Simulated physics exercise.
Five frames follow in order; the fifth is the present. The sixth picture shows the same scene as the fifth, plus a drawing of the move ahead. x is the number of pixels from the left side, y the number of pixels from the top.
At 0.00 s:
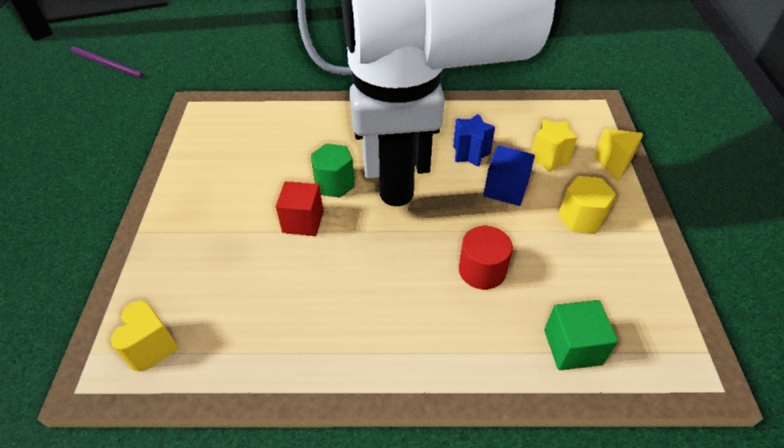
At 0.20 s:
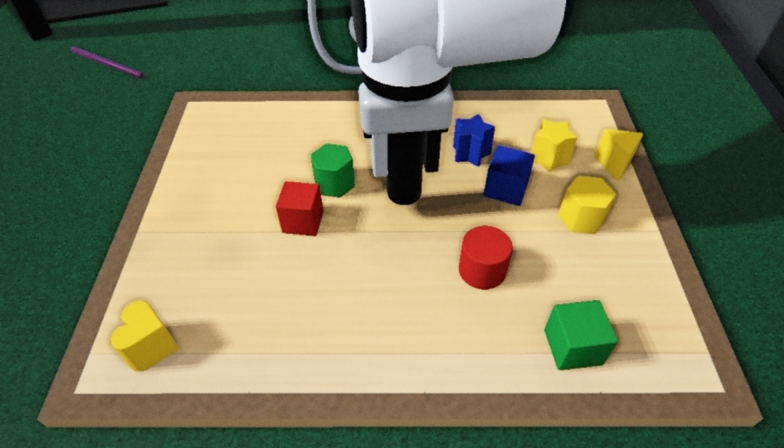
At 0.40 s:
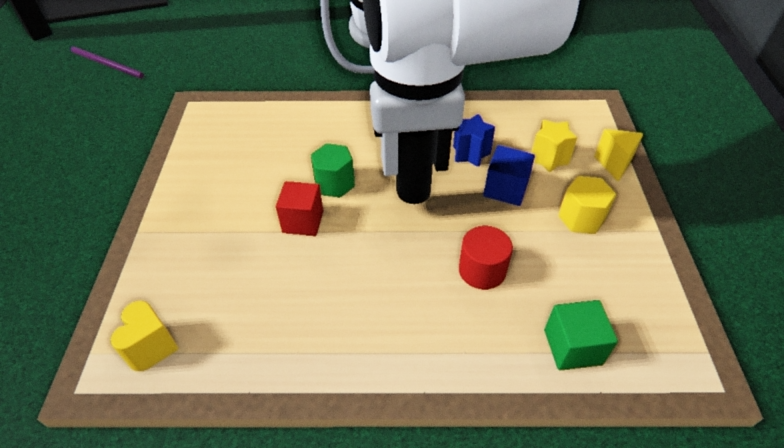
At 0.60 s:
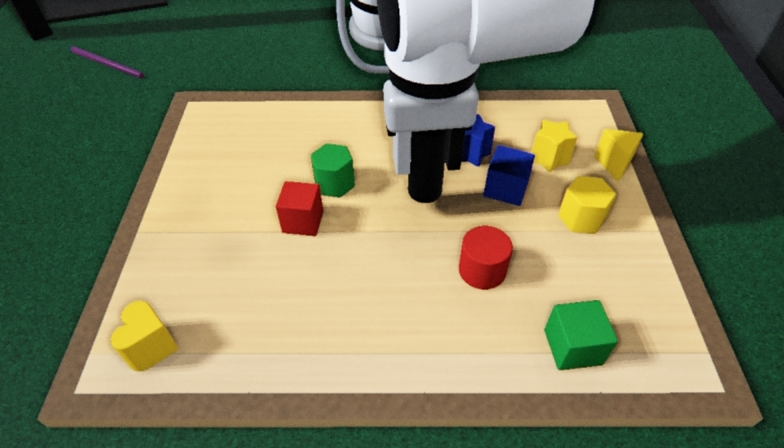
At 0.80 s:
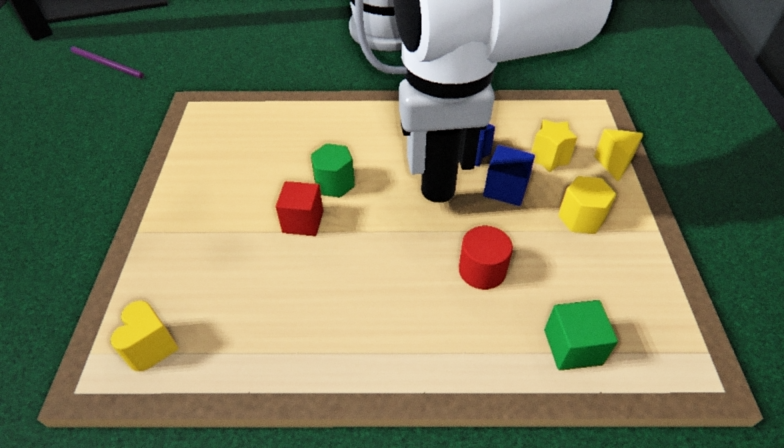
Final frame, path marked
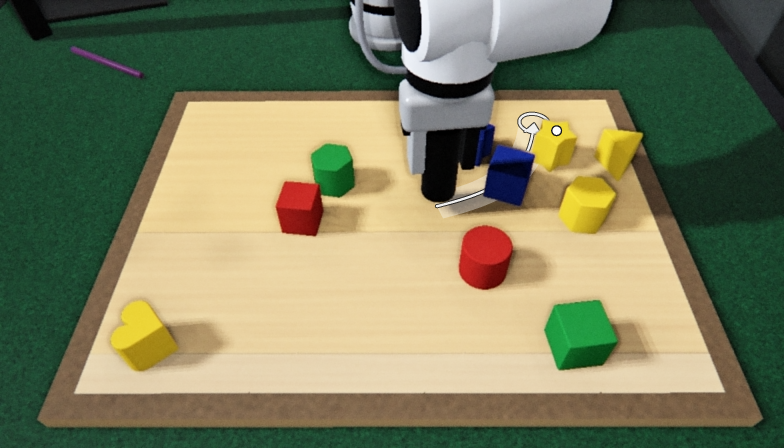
A robot arm moves slightly right above a board of coloured blocks, which stay still.
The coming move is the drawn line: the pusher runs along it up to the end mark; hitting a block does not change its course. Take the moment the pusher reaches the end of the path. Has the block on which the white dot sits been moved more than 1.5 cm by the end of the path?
Answer: Yes.
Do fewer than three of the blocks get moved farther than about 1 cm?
The answer is yes.
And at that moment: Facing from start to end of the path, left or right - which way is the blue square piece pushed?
Its shift is rightward.
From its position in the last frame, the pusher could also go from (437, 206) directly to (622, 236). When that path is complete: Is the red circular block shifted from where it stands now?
No - that is not the case.
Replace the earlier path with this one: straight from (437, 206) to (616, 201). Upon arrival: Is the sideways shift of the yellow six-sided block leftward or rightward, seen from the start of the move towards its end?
The right-hand side.
The drawn path runs from (437, 206) by way of (490, 188) and (524, 158) to (534, 123); the dot is on the yellow star.
The first path, step by step. One third of the way, pusher (495, 173); blue square piece (539, 152).
Two thirds of the way, pusher (528, 143); blue square piece (562, 149); yellow star (565, 125), turned 20° anticlockwise.
At the end, pusher (538, 108); blue star not moved; blue square piece (562, 149); yellow star (569, 123).
